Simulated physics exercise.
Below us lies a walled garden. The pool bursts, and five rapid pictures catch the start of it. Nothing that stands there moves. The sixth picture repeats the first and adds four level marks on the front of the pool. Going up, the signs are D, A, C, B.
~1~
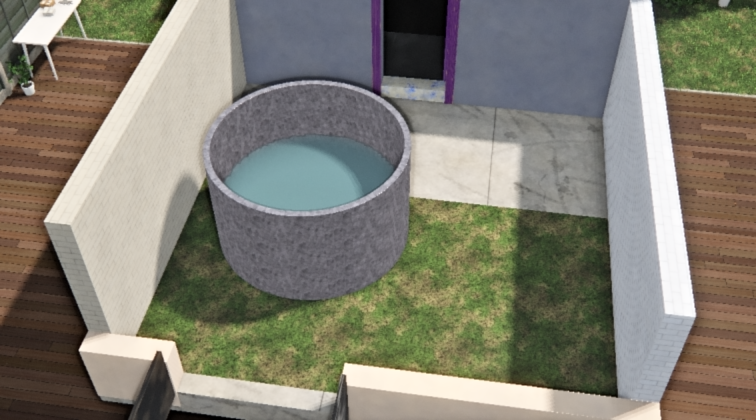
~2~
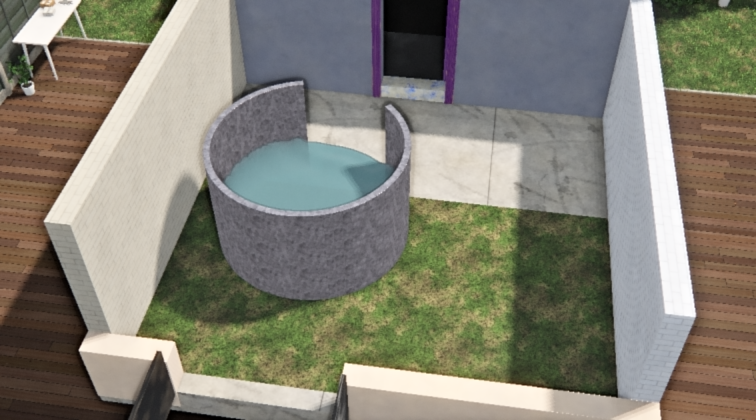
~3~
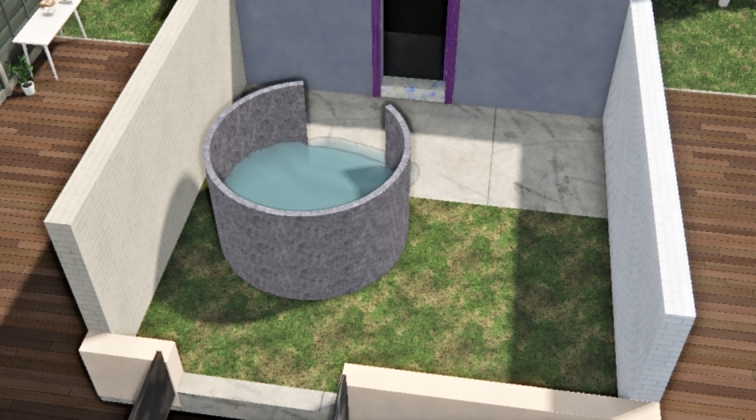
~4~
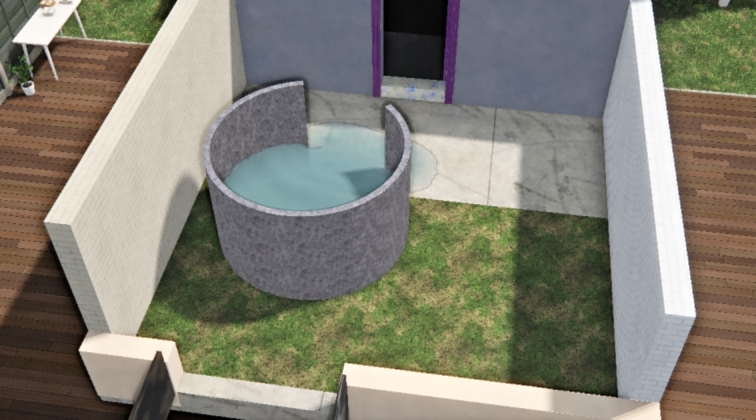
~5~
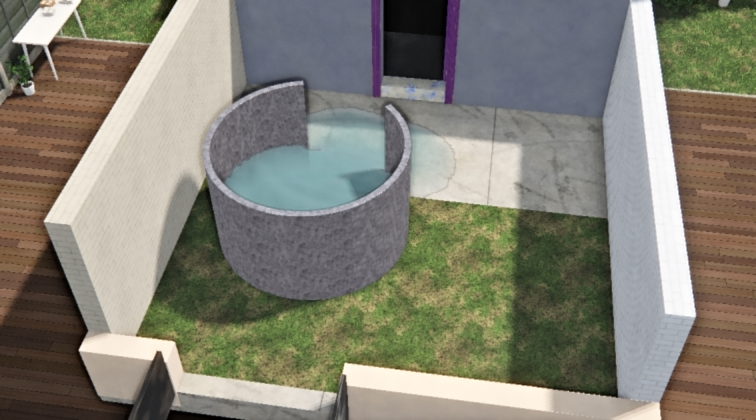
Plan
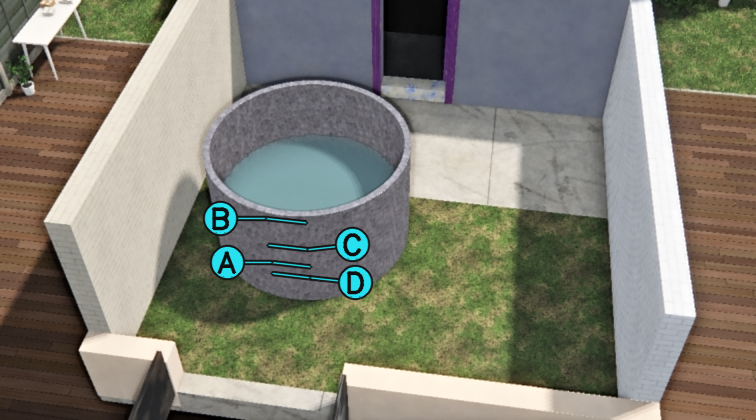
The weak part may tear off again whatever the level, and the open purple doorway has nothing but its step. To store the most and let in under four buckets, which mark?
D.
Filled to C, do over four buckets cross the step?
Yes.
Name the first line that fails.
A.
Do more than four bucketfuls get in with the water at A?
Yes.
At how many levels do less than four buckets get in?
One of the four.
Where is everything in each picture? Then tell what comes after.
Water in the pool at rest, its middle at (312, 192); foot of the purple doorway at (413, 99); open gate at (258, 349).
Water covers 1 % of the ground, its front hidden from here.
Water covers 4 % of the ground, its front hidden from here.
Water covers 7 % of the ground, its front hidden from here.
Water covers 12 % of the ground and shows as far out as (446, 166).
On the marked copy, A at (290, 264); B at (285, 220); C at (288, 247); D at (291, 275); from the bottom up D, A, C, B.
For line A, about 10 bucketfuls get in.
For line B, dozens of bucketfuls pour in.
For line C, dozens of bucketfuls pour in.
For line D, a bucket or two gets in.
